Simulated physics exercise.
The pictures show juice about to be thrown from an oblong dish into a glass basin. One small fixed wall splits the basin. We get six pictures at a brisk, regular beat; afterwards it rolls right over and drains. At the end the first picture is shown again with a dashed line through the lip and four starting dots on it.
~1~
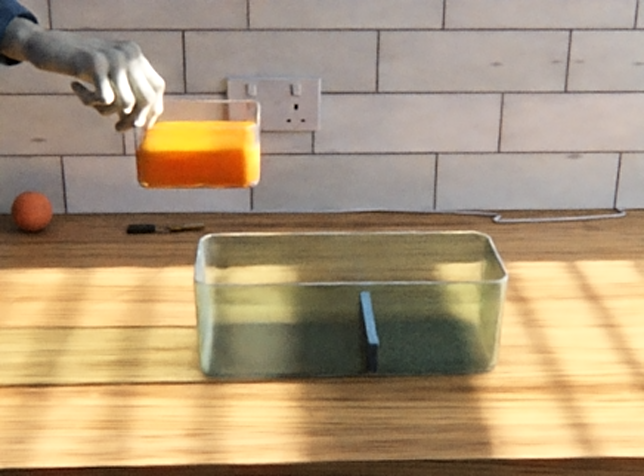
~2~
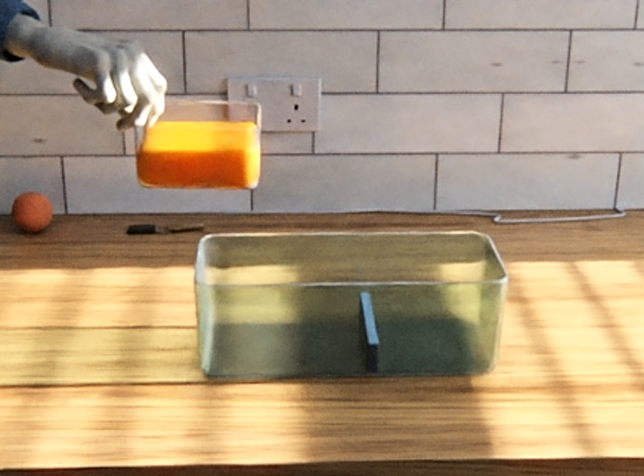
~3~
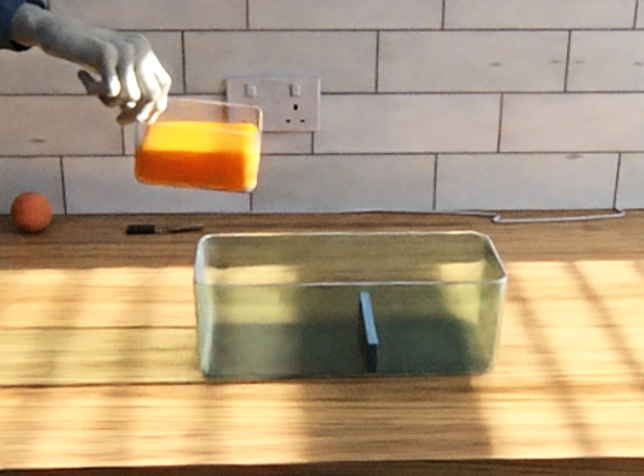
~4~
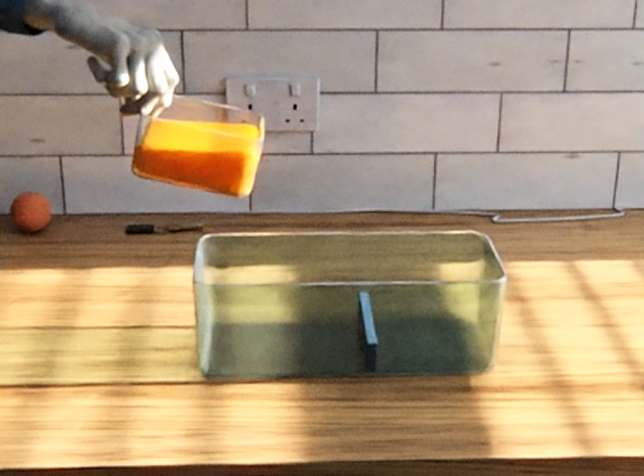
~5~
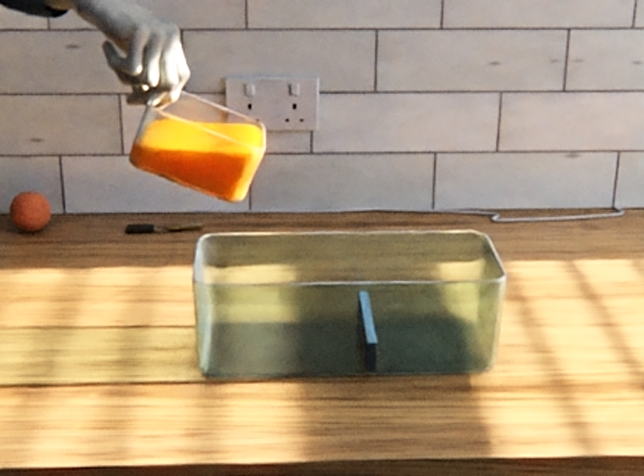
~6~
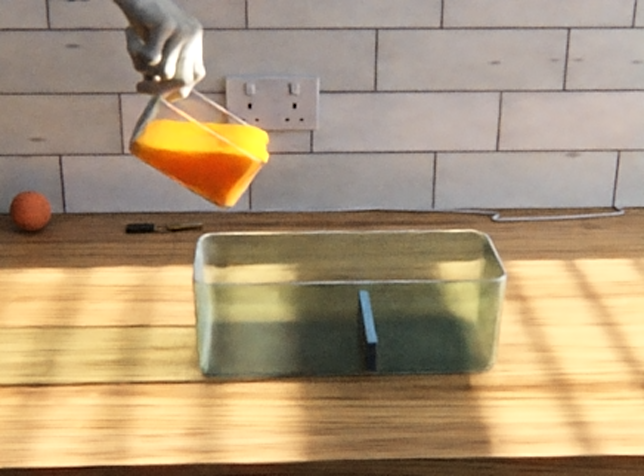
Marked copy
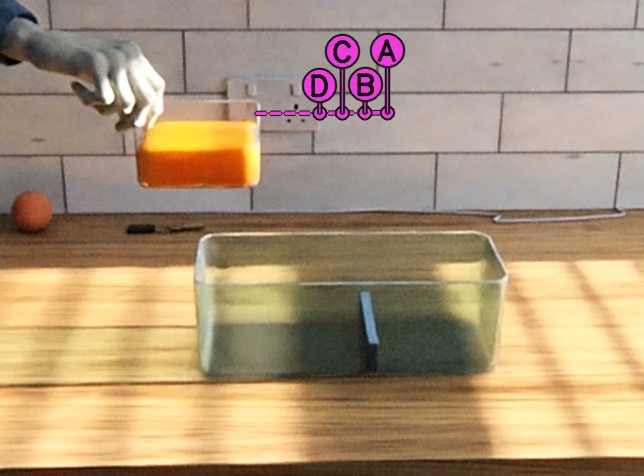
Above a glass basin on a wooden counter, a hand steadily tilts a dish of orange juice rightward.
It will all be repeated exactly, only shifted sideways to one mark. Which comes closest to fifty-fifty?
Go for D.
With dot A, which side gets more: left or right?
The right side.
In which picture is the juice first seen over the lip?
Picture 6.
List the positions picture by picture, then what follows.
In the first picture, upright, lip at (256, 113); basin from (200, 373) to (497, 369); top of the wall at (368, 316); nothing has left yet.
In the second picture, upright, lip at (257, 115); nothing has left yet.
In the third picture, tipped about 6°, lip at (259, 119); nothing has left yet.
In the fourth picture, tipped about 13°, lip at (261, 126); nothing has left yet.
In the fifth picture, tipped about 23°, lip at (263, 136); nothing has left yet.
In the sixth picture, tipped about 34°, lip at (263, 148); juice is over the lip, down to (263, 148).
In magenta, A at (387, 112); B at (365, 112); C at (342, 113); D at (319, 113).
For dot A, about 9 % ends left of the wall and 89 % right of it.
For dot B, about 23 % ends left of the wall and 76 % right of it.
For dot C, about 33 % ends left of the wall and 66 % right of it.
For dot D, about 49 % ends left of the wall and 50 % right of it.
